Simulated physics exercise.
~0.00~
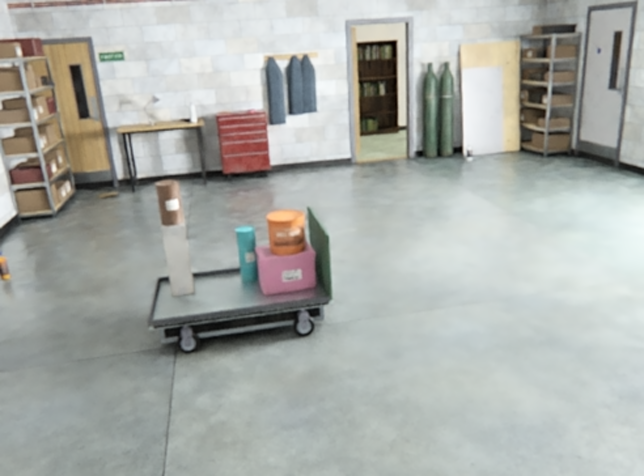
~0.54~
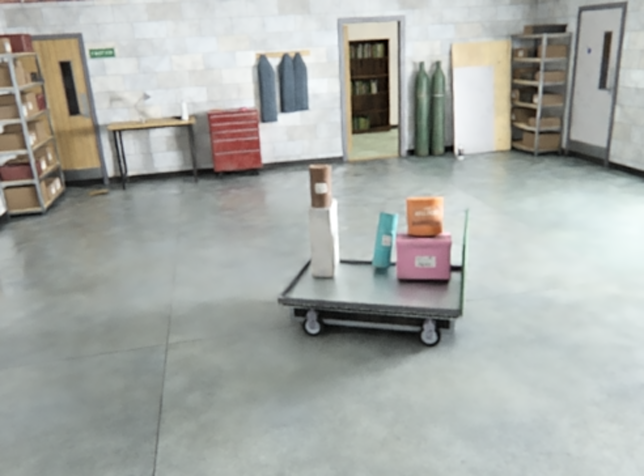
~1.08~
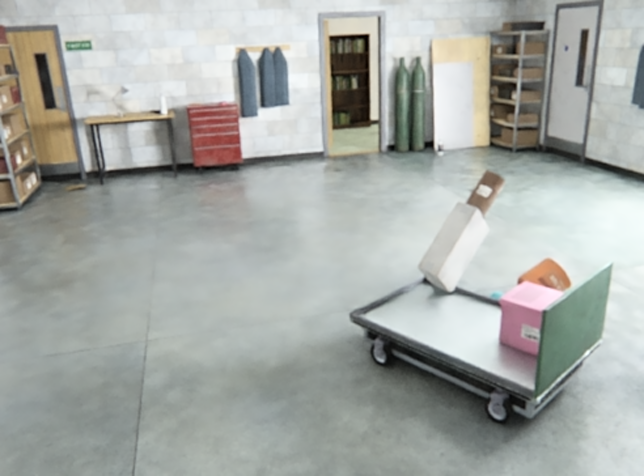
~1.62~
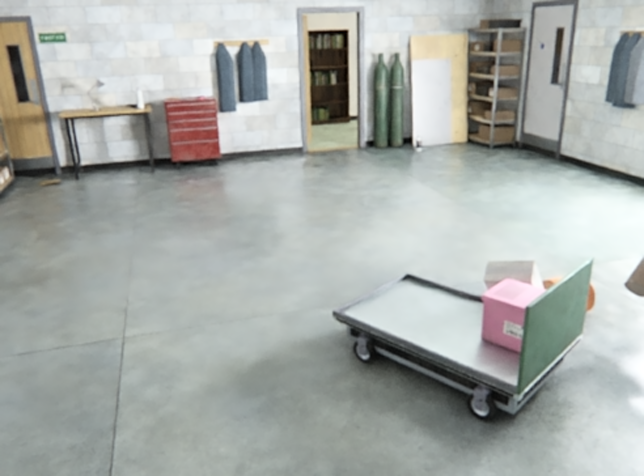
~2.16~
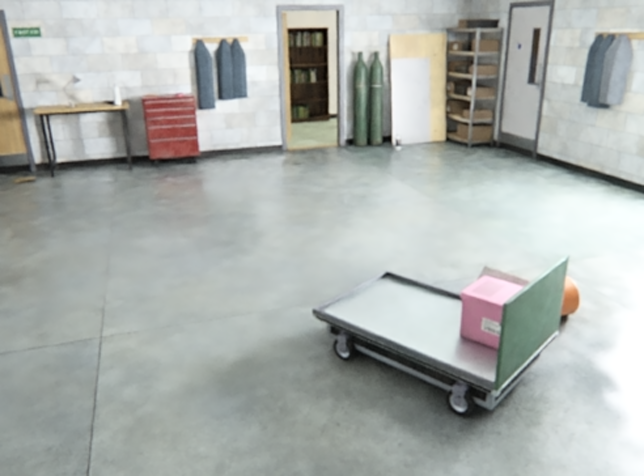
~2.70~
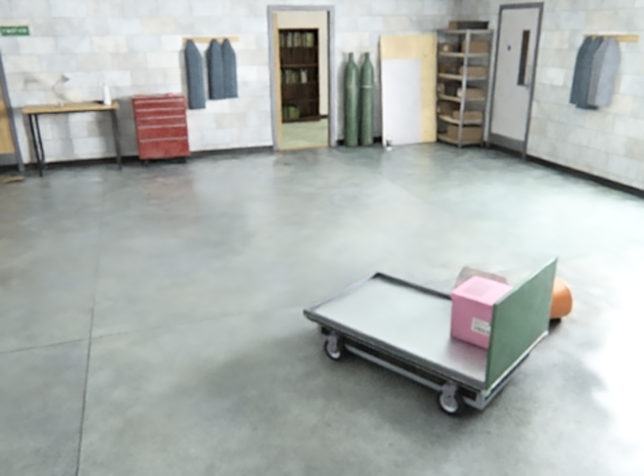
At first, a flat cart with a green board at its right end stands in a workshop, carrying a brown canister atop a white box, a turquoise canister, and an orange pail on a pink tote. It rolls right, and the turquoise canister begins to lean. As the cart swings toward the viewer, the white box and brown canister tilt sharply while the orange pail and turquoise canister tumble off the far side. The white box and brown canister then go over too, and the cart stops. Finally, the pink tote remains upright against the board, with the orange pail lying on the floor behind it.
